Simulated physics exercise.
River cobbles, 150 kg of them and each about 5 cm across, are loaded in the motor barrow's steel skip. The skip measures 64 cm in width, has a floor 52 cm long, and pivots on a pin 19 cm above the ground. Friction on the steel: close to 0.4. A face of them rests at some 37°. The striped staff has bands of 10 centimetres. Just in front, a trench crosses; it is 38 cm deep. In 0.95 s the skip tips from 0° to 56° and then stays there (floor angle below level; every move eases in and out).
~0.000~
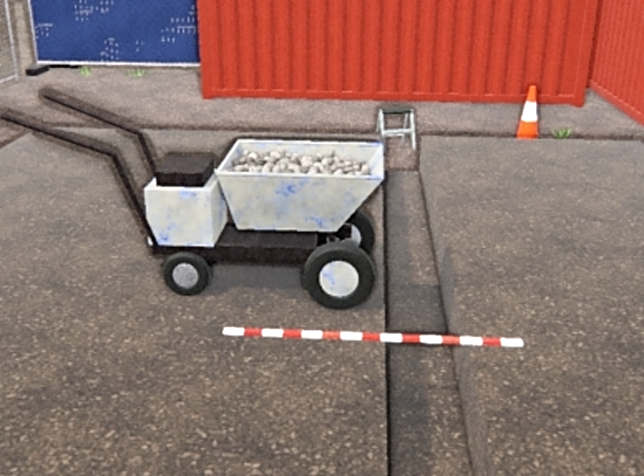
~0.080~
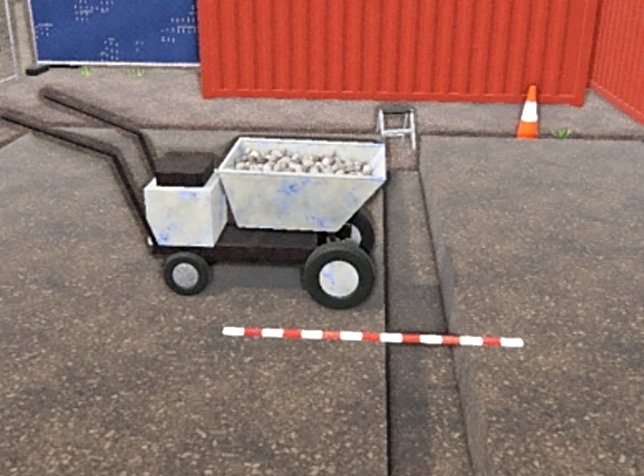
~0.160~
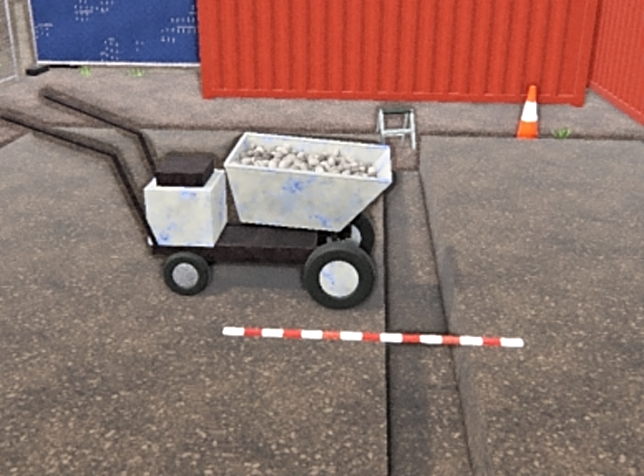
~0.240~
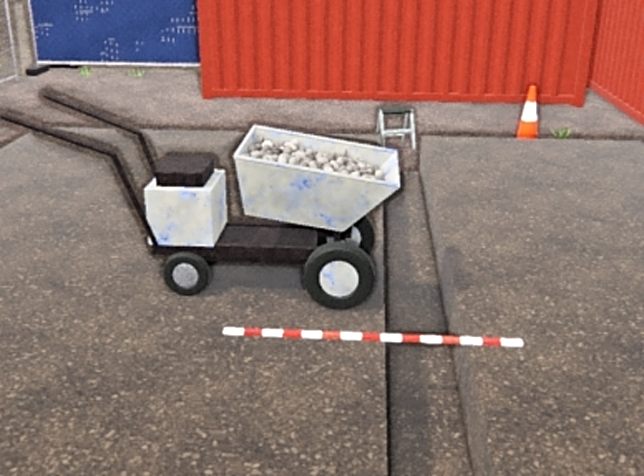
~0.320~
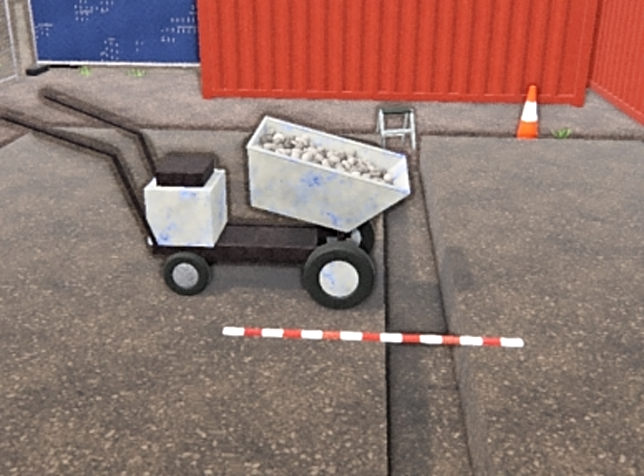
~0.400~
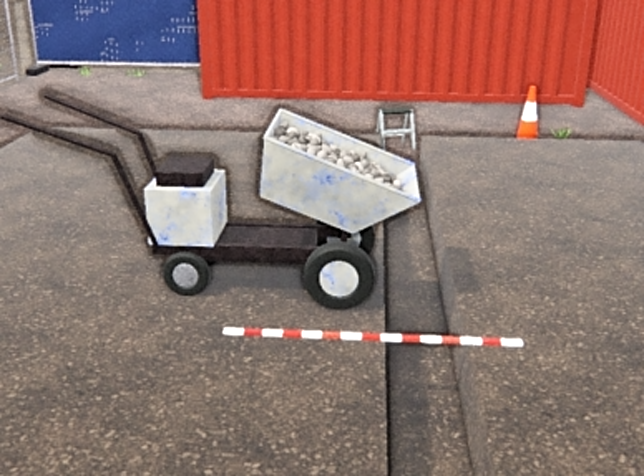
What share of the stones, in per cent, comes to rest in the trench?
About 14 per cent of the stones finish in the trench.
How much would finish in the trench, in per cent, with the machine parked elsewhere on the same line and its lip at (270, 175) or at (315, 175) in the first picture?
35 % and 50 %.
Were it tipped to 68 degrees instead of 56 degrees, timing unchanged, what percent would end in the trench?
Around 30 per cent would finish in the trench.
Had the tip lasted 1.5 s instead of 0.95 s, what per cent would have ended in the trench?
Near 15 per cent.
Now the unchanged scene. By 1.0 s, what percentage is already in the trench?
0 per cent or so by then.
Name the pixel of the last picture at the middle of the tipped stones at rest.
At about pixel (485, 288) in the last view.
After 0.7 s the floor is at 47°; 100 % in the skip; the foremost stones are at (430, 218).
After 1.0 s the floor is at 56°; 89 % in the skip, 1 % in the trench, 9 % past the trench; the foremost stones are at (495, 280).
After 1.4 s the floor is at 56°; 65 % in the skip, 2 % in the trench, 33 % past the trench; the foremost stones are at (564, 291).
After 3.3 s the floor is at 56°; 48 % in the skip, 14 % in the trench, 38 % past the trench; the foremost stones are at (633, 297).
